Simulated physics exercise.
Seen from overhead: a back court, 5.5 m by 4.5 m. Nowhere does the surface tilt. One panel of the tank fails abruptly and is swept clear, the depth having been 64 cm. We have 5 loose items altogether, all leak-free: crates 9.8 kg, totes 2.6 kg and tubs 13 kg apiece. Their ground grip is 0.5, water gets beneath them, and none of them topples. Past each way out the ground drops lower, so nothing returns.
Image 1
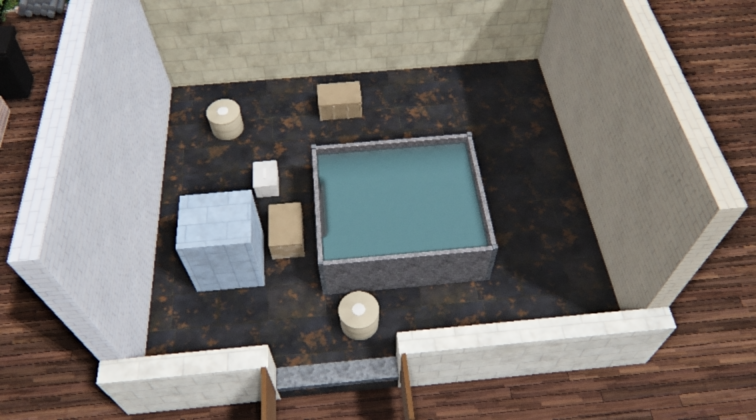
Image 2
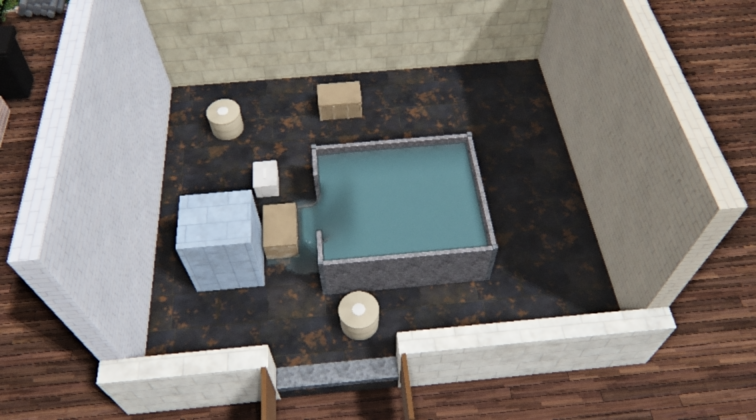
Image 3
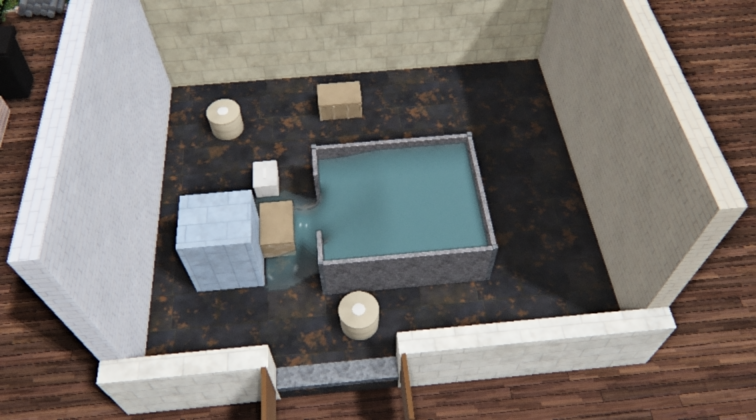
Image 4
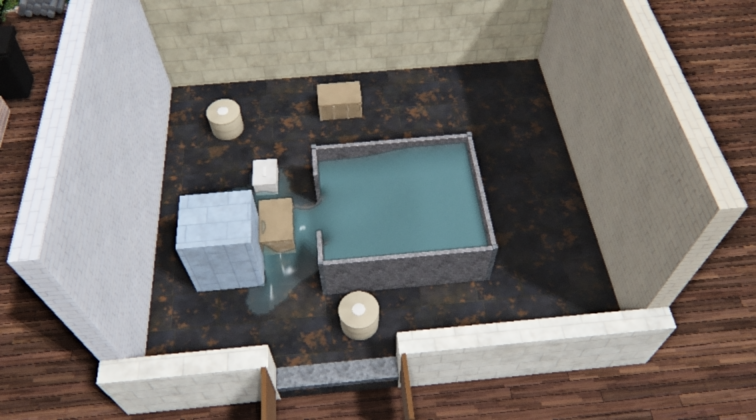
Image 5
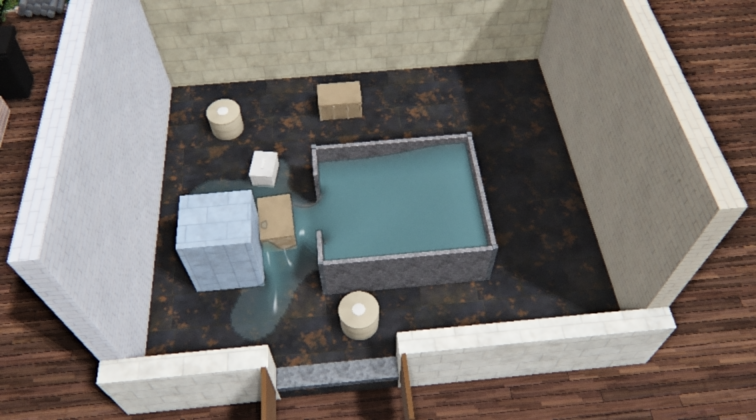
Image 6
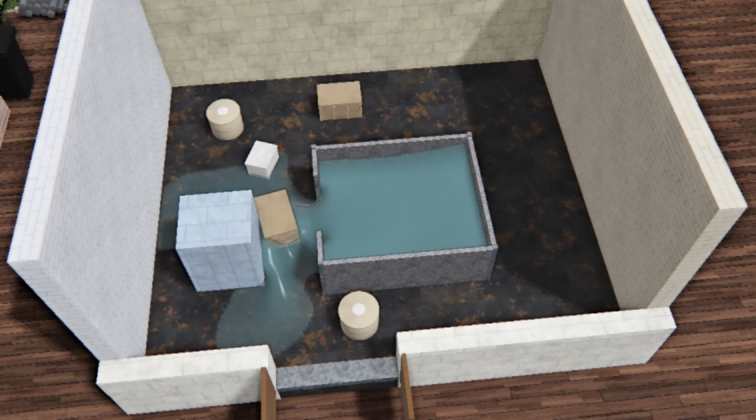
Water pours through a gap that opens in the left side of a grey-walled tank of teal water and spreads over the flat, dark mottled floor of a walled court, seen from above by a still camera. A tan box beside the gap shifts slightly left against a large pale-blue block, then turns a little. Next, a small white box slides a short way back, twisting, while two cream tubs and another tan box stay put.
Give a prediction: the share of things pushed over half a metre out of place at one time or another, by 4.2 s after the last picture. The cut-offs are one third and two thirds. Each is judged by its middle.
The portion is two thirds plus.
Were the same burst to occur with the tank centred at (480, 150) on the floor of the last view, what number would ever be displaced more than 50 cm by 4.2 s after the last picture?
So the tally would be 4.
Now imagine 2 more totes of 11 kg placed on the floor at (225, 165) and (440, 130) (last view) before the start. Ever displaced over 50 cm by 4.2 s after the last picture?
One by one I'd say farther than that and not that far.
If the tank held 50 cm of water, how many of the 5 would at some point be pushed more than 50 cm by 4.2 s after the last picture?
You'd get 4 in that case.
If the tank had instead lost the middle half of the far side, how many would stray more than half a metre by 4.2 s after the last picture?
Then it comes to 3.
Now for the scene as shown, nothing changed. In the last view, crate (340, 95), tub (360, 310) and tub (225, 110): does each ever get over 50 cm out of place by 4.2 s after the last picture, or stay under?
Result, in order: Overshooting / undershooting / overshooting.
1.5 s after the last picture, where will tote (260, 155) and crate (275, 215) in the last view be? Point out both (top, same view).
Around (284, 76) and (187, 95).
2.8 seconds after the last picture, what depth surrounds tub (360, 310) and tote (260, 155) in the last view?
Depths: Near 3 cm, then near 6 cm.
Then, 0.4 s after the last picture 1 of 5 are over 50 cm from their spots; 1 afloat.
Then, 1.5 s after the last picture 3 of 5 are over 50 cm from their spots; 2 afloat.
Then, 2.8 s after the last picture 3 of 5 are over 50 cm from their spots; 3 afloat.
Then, 4.2 s after the last picture 4 of 5 are over 50 cm from their spots, and 4 have been at some point; 2 afloat.
